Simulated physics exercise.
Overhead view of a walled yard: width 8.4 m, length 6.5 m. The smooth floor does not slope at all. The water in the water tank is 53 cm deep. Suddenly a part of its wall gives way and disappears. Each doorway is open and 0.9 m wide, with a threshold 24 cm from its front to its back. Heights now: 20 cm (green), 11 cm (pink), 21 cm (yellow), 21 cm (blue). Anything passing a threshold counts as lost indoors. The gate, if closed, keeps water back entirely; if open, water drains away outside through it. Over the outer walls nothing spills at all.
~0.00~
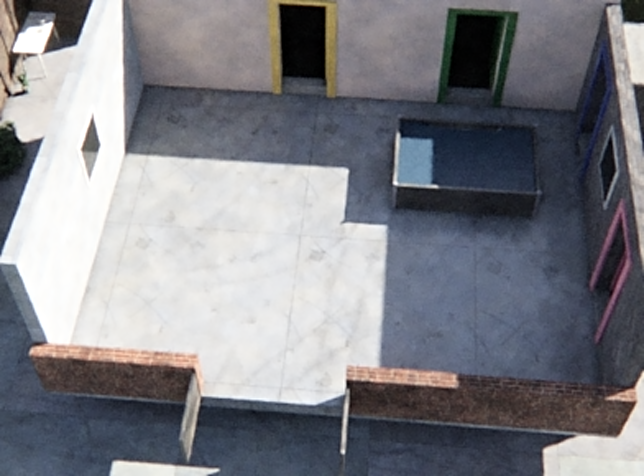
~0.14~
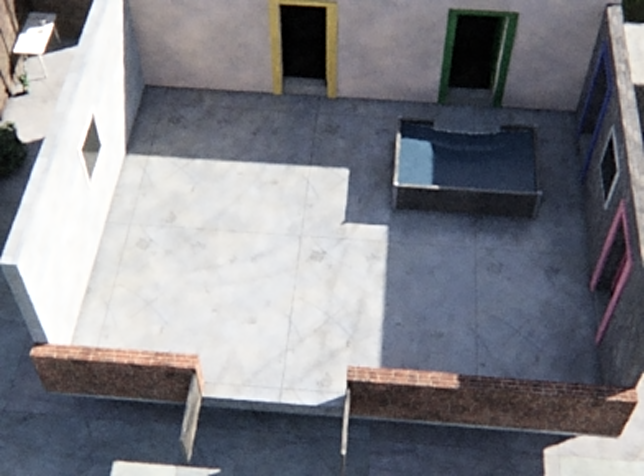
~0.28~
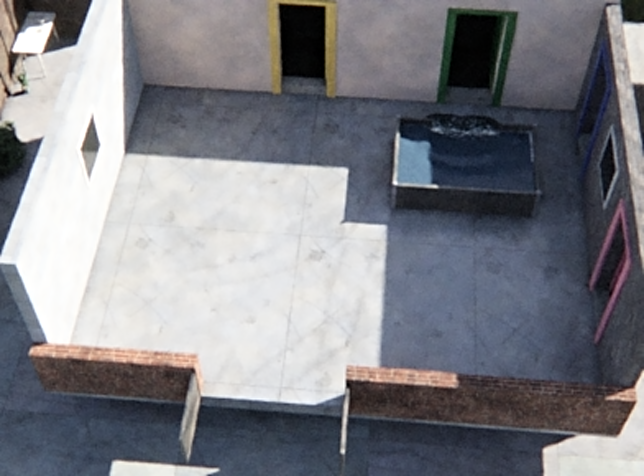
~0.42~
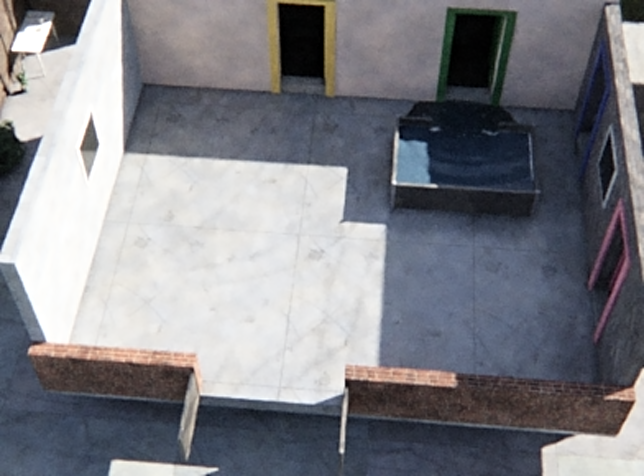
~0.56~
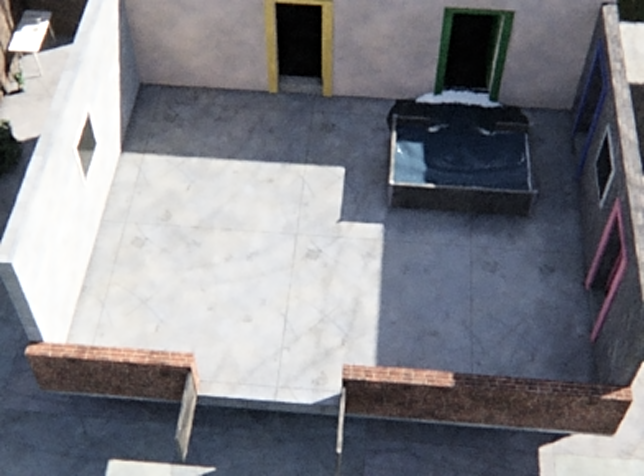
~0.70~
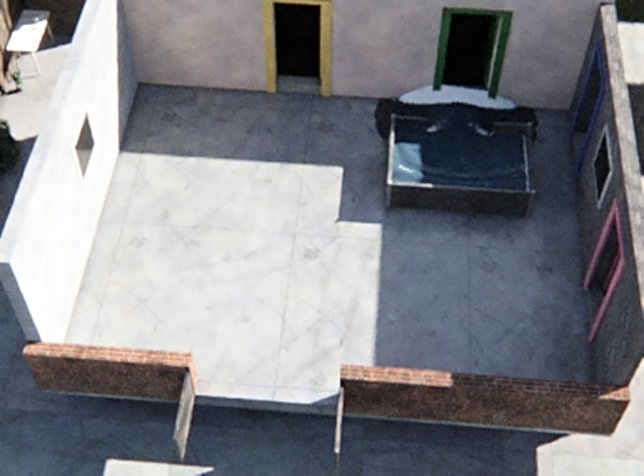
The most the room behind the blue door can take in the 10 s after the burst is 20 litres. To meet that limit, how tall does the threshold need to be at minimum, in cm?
At least 9 cm or so.
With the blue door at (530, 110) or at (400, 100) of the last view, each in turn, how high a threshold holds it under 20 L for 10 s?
You'd want about 12.0 cm there first, then about 16 cm.
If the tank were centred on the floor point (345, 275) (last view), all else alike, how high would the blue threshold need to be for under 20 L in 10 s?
It must be around 8.0 cm tall.
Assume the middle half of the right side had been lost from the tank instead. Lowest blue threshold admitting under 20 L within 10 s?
Some 26 cm.
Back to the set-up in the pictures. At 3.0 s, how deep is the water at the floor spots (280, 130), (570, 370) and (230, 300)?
Approx. 3 / 0 / 0 cm.
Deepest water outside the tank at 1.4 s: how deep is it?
41 cm.
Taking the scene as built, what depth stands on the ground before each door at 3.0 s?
Depths in cm - green: 23, pink: 0, yellow: 4, blue: 13.
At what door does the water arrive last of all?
The pink one.
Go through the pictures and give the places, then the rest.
The first frame shows still water, 53 cm deep, in the water tank at (466, 157); the blue door at (592, 120) is dry.
In the second frame, water pours out on the far side and has run 0.3 m, to a hidden place; about 9 cm deep outside, 53 cm at the back.
In the third frame, the front is at (435, 117), 0.7 m from the gap on the far side; 0.9 m2 of floor is wet, 53 cm left at the back.
In the fourth frame, water pours out on the far side and has run 1.1 m, to (431, 101); about 8 cm deep outside, 52 cm at the back.
In the fifth frame, the front is at (445, 90), 1.2 m from the gap on the far side; 2.3 m2 of floor is wet, 46 cm left at the back.
In the sixth frame, the front is at (529, 108), 1.4 m from the gap on the far side; 2.5 m2 of floor is wet, 44 cm left at the back; 1.2 m in a straight line remain to the blue door at (586, 119).
After 1.4 s water covers 10 % of the floor, deepest (41 cm) near (451, 103); it has not reached the blue door.
After 3.0 s water covers 30 % of the floor, deepest (25 cm) near (564, 110); 13 cm at the blue door, 0 litres in over its 21 cm threshold.
After 10.0 s water covers 80 % of the floor, deepest (8 cm) near (564, 110); 6 cm at the blue door, 0 litres in over its 21 cm threshold.
At the blue door as built, the water arrived by 1.7 s and peaked near 14 cm at 2.8 s.
Run again over the same 10 s with other heights there, 42 litres in over 7 cm, 9 litres over 11 cm. The limit of 20 litres is kept from about 9 cm up.
